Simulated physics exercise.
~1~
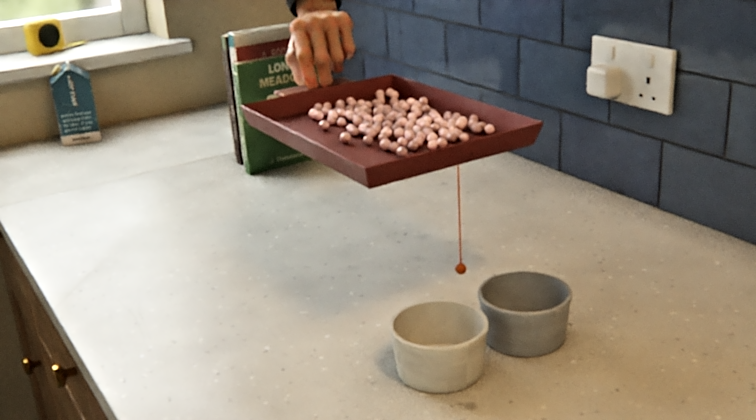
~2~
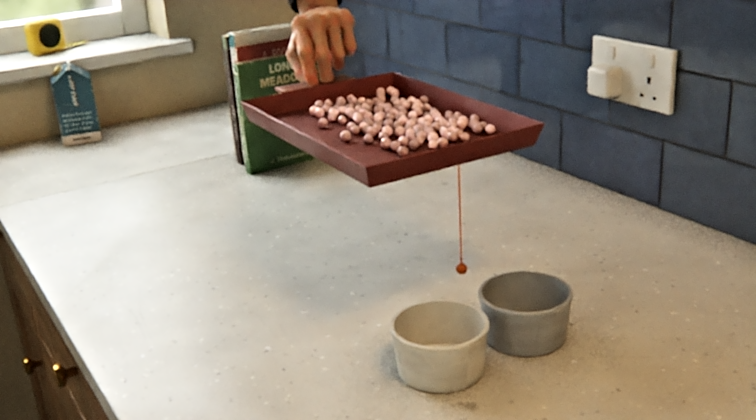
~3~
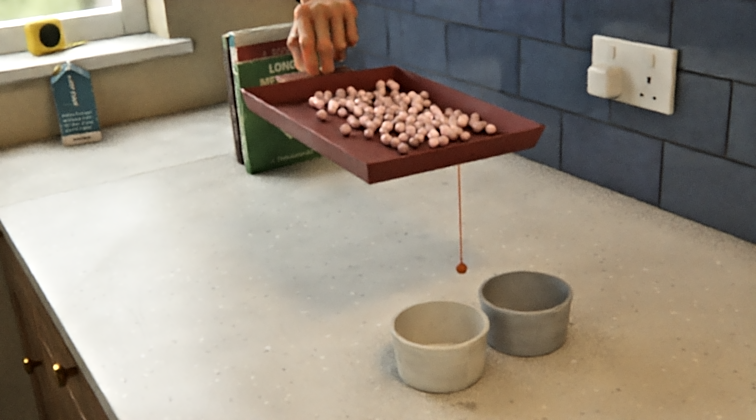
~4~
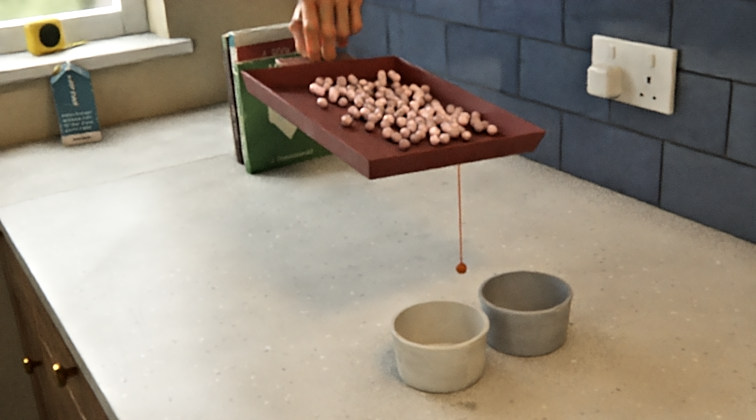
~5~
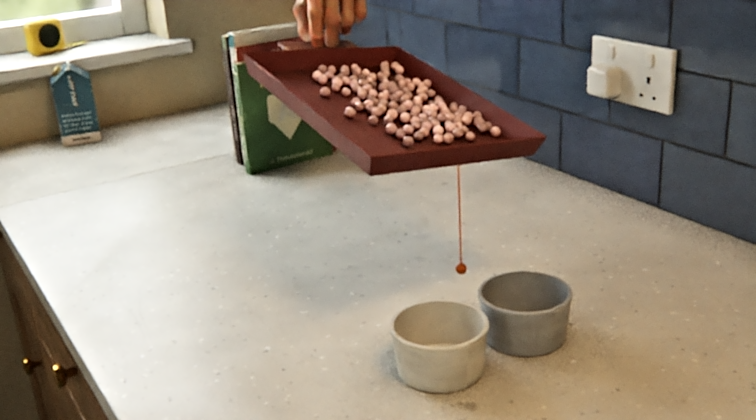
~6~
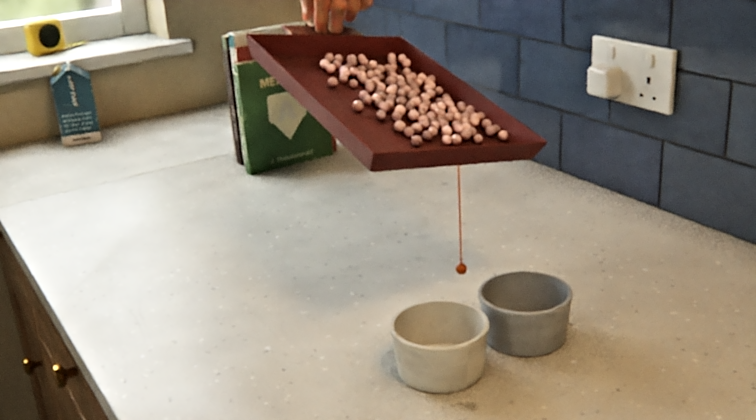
On a pale speckled kitchen counter, a hand holds a dark red tray of small pinkish pieces above two dishes, a bead hanging beneath; the hand tilts the tray toward its right corner, and the pieces shift slightly that way.
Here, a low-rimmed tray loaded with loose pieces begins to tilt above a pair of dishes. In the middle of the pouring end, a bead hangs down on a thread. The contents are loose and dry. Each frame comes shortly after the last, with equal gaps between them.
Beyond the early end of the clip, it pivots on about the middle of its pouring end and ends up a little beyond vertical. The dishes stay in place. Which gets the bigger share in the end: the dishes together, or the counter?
The counter gets the bigger share.
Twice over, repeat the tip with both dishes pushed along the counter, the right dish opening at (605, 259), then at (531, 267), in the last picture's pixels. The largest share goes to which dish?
The first try favours the leftmost one, and the second try favours the rightmost one.
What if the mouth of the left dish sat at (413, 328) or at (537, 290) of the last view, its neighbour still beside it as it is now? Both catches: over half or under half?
Together the dishes get less than a half first, then less than a half.
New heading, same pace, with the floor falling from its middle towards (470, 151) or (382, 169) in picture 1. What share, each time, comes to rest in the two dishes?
That comes to 30 per cent the first time and 20 per cent the second.
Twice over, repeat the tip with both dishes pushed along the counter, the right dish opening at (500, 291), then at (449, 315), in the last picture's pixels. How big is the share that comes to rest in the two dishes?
0 %, then 0 %.
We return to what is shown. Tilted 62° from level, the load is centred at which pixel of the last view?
The load is centred about (502, 147).
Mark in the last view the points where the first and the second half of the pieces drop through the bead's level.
Earlier portion about (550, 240); later portion about (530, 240).
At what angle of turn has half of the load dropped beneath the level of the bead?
Around 85° at that moment.
Soon after the last picture, tray tipped steeply; most on the tray; a small part outside both; a small part in the air.
A little later, tray tipped right over; a stray few on the tray; a small part in the right dish; most outside both; a small part in the air.
Later still, tray tipped past a quarter turn; a small part in the right dish; nearly all outside both.
By the end, tray tipped past a quarter turn; none in the left dish; a small part in the right dish; nearly all outside both.
